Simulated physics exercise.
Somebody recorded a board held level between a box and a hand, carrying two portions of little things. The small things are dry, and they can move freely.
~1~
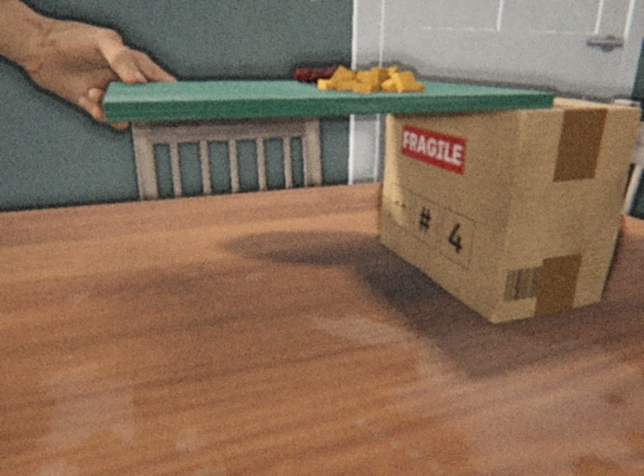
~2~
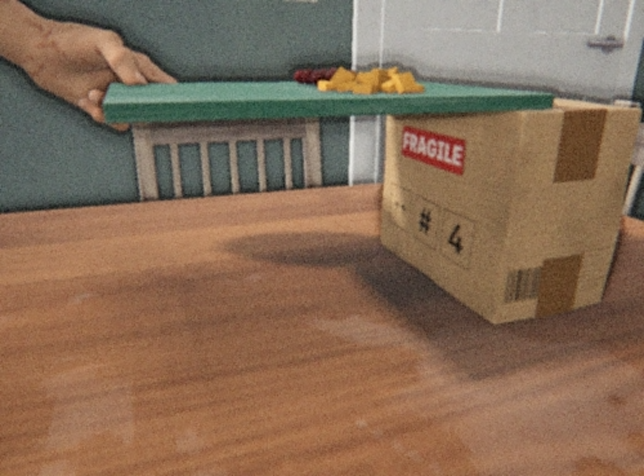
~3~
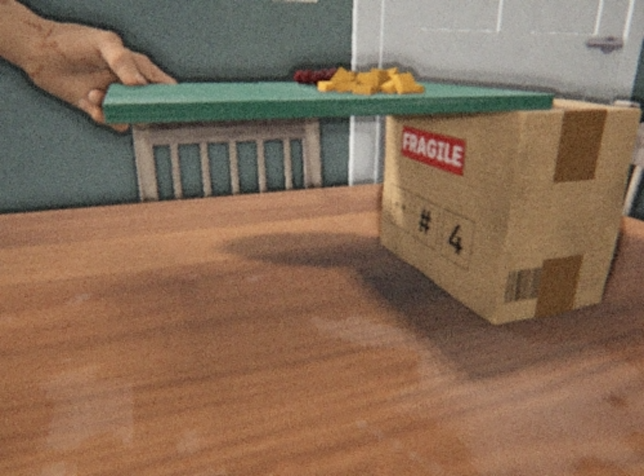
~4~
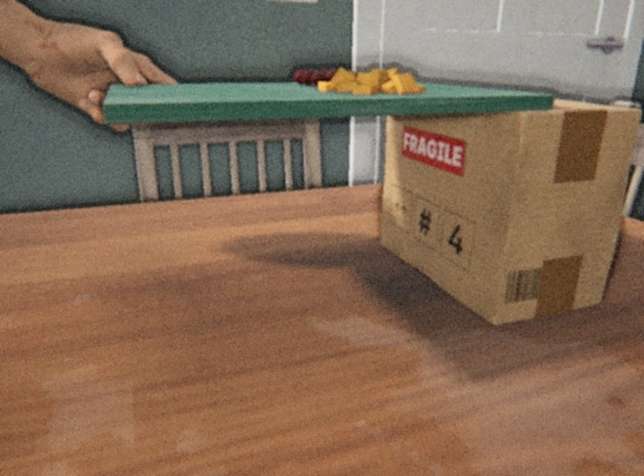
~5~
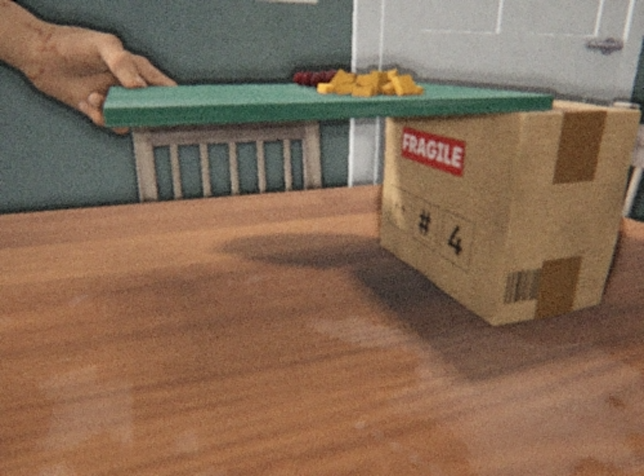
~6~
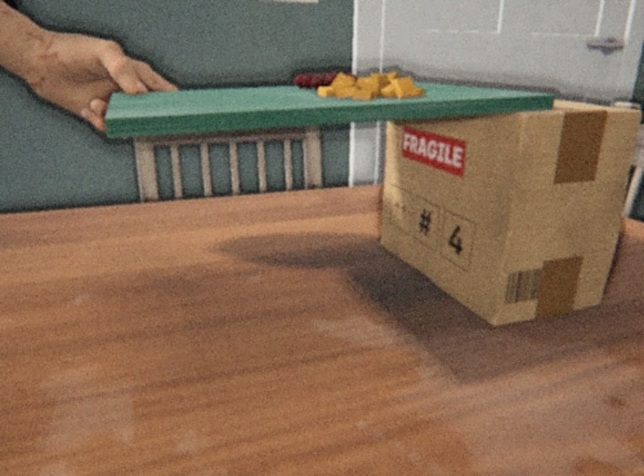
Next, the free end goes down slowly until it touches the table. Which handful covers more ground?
Farther travel: The farther-off handful.
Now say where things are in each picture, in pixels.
Held end of the board at (122, 110), level; box at (486, 189), tall, over half the board's length; front handful at (369, 80), a few small crackers; back handful at (333, 76), a few dried cherries, in the first frame.
Held end of the board at (122, 111), level; back handful at (333, 77), in the second frame.
Held end of the board at (122, 112), level; front handful at (369, 82), in the third frame.
Held end of the board at (123, 112), level; back handful at (333, 78), in the fourth frame.
Held end of the board at (123, 116), level; front handful at (368, 84), in the fifth frame.
Held end of the board at (124, 126), down by 2°; box at (486, 191); front handful at (369, 87), not moving; back handful at (333, 81), not moving, in the sixth frame.
Then, 0.52 s after the last picture, board sloping at 16°; front handful all still on the board; back handful all still on the board.
Then, 1.08 s after the last picture, board sloping at 33°; front handful all still on the board; back handful mostly less than half a board's length out.
Then, 1.75 s after the last picture, board resting at 39°; front handful mostly at the foot of the board; back handful mostly up to a board's length out.
At rest, board resting at 39°; front handful mostly at the foot of the board; back handful mostly up to a board's length out; the back handful has gone farther.
